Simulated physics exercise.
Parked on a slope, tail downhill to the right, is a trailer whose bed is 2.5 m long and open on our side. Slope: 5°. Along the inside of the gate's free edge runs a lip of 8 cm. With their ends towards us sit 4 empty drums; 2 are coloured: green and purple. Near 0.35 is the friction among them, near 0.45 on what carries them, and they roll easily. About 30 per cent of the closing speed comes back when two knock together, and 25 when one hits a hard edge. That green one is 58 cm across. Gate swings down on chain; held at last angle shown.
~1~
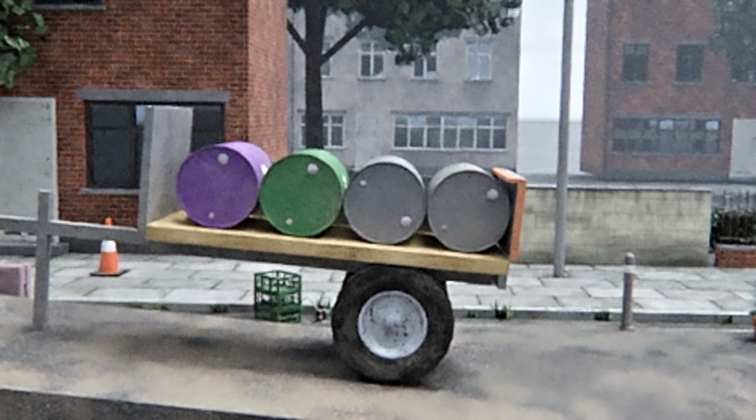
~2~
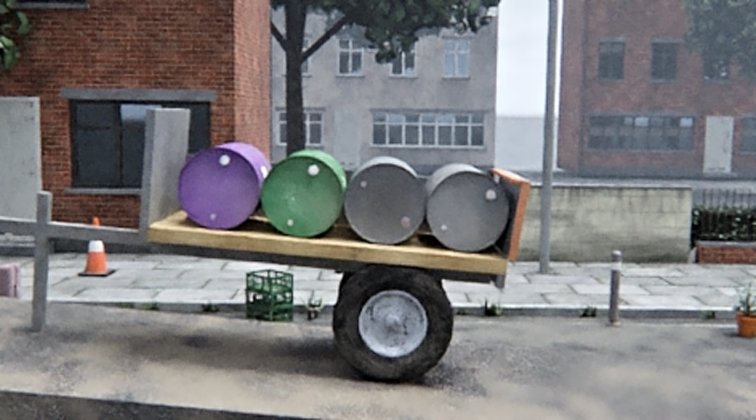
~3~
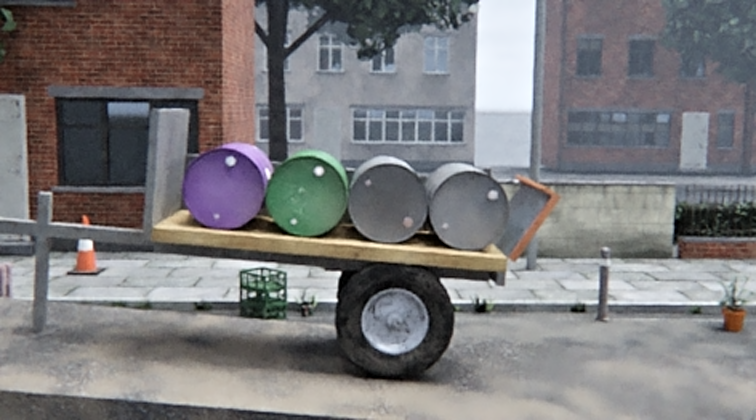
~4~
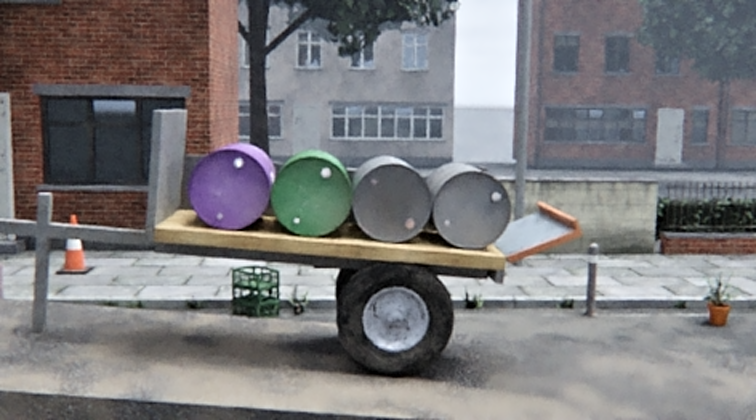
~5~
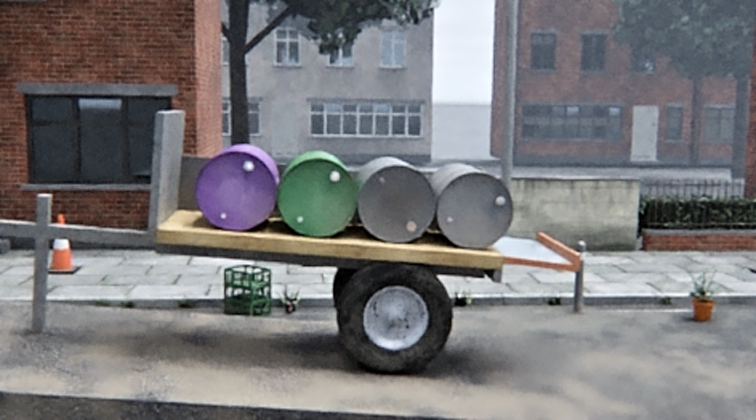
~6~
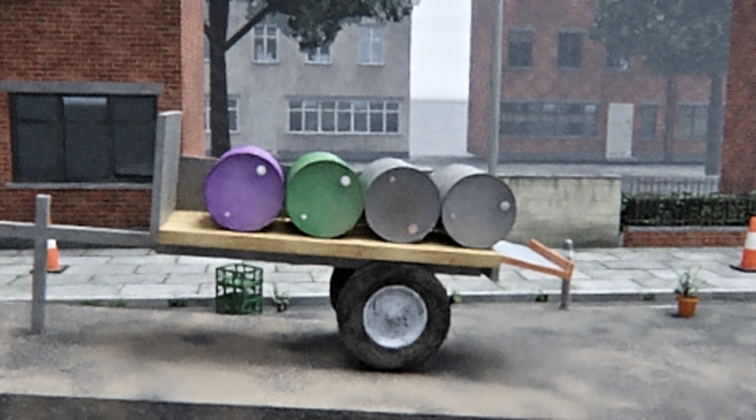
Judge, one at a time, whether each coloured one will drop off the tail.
As I see it, green: It clears the tailgate; purple: It clears the tailgate.
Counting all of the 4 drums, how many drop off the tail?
Tally: 4.
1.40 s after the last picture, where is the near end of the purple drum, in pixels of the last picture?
Around (343, 200).
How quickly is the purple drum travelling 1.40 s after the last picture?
Roughly 0.7 m/s.
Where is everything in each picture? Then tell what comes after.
The first frame shows green (301, 195), purple (218, 187); gate 85° above level, tip at (522, 182); 4 of the 4 make up the bottom layer on the bed.
The second frame shows green (302, 196), purple (219, 188); gate 81° above level, tip at (526, 184).
The third frame shows green (307, 196), purple (224, 189); gate 56° above level, tip at (556, 197).
The fourth frame shows green (312, 196), purple (230, 189); gate 21° above level, tip at (578, 233).
The fifth frame shows green (318, 198), purple (236, 191); gate 7° below level, tip at (576, 268).
The sixth frame shows green (325, 199), purple (244, 192); gate 15° below level, tip at (568, 276).
Another 1.4 s on from the last picture, green is on the bed, 60 cm short of the hinge, rolling right; purple is on the bed, 120 cm short of the hinge, rolling right; 1 of 4 is out.
Another 3.4 s on from the last picture, green is off the vehicle; purple is dropping off the gate; 4 of 4 are out.
In the end (9.9 s after the last picture), green is out on the ground; purple is out on the ground; 4 of 4 are out.
